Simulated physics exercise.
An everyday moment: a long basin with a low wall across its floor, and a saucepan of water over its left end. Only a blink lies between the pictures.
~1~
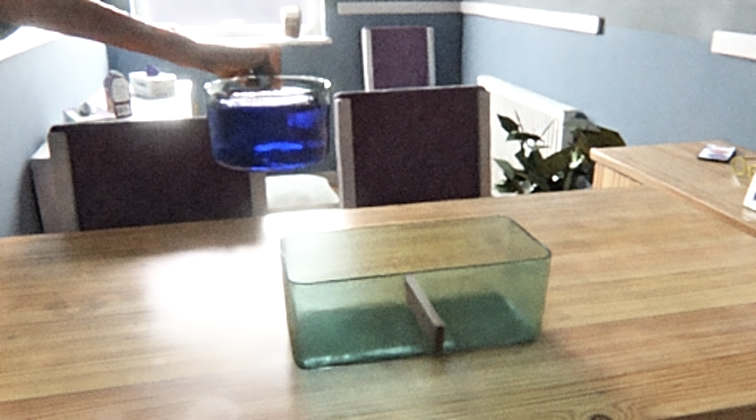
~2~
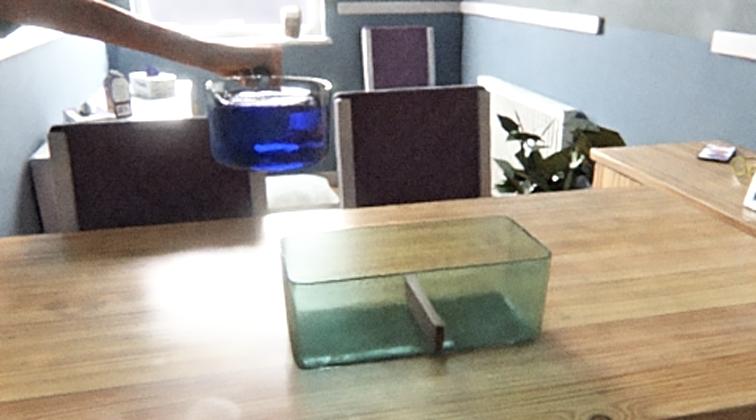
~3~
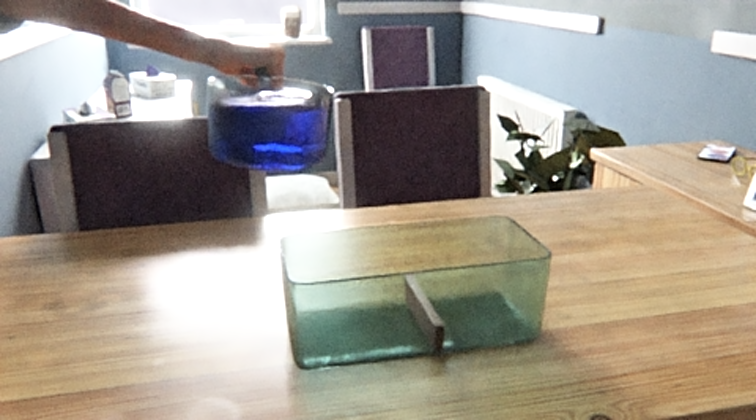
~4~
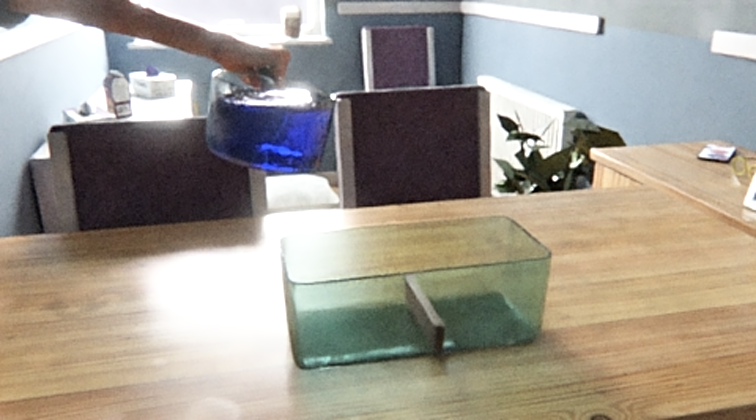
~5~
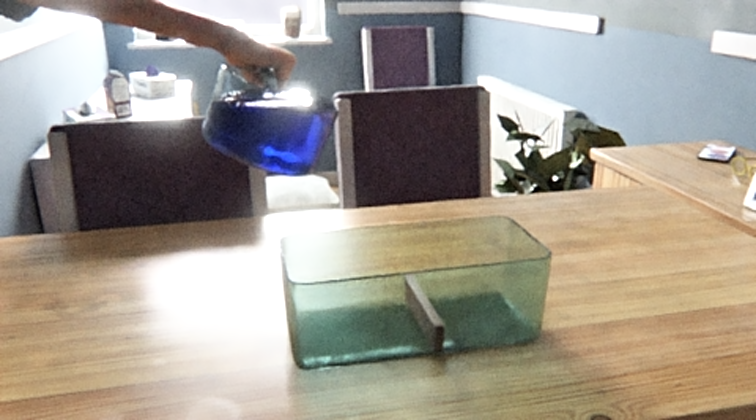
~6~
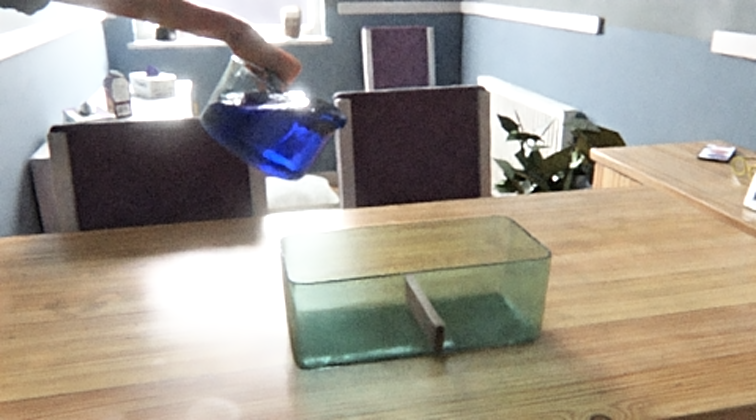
A hand held a clear container of blue liquid above the left side of a greenish glass basin on a wooden table, then tilted it steadily to the right until the liquid reached its lower edge.
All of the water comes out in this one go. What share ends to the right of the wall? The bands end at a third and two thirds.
The share right of the wall is under a third.
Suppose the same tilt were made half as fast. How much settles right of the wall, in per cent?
Close to 15 per cent.
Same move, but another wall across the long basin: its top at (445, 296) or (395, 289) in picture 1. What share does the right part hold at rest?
About 15 and 35 per cent.
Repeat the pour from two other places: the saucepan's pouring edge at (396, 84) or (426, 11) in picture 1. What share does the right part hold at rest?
Roughly 65 per cent, and 70 per cent.
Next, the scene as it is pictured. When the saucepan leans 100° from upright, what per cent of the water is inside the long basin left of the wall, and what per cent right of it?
Left about 25, right about 0.
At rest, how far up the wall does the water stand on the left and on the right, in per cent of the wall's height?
Left: 80 %. Right: 20 %.
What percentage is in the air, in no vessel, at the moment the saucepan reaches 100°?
Roughly 45 in a hundred.
A moment on, the tilt is 100° and 27 per cent is still to pour, 26 is left of the wall and 0 right of it.
Next, the tilt is 113° and 4 per cent is still to pour, 81 is left of the wall and 3 right of it.
Then the tilt is 113° and 0 per cent is still to pour, 85 is left of the wall and 11 right of it.
Later the tilt is 113° and 0 per cent is still to pour, 81 is left of the wall and 15 right of it.
At rest 81 per cent lies left of the wall, 16 right of it and 3 outside.
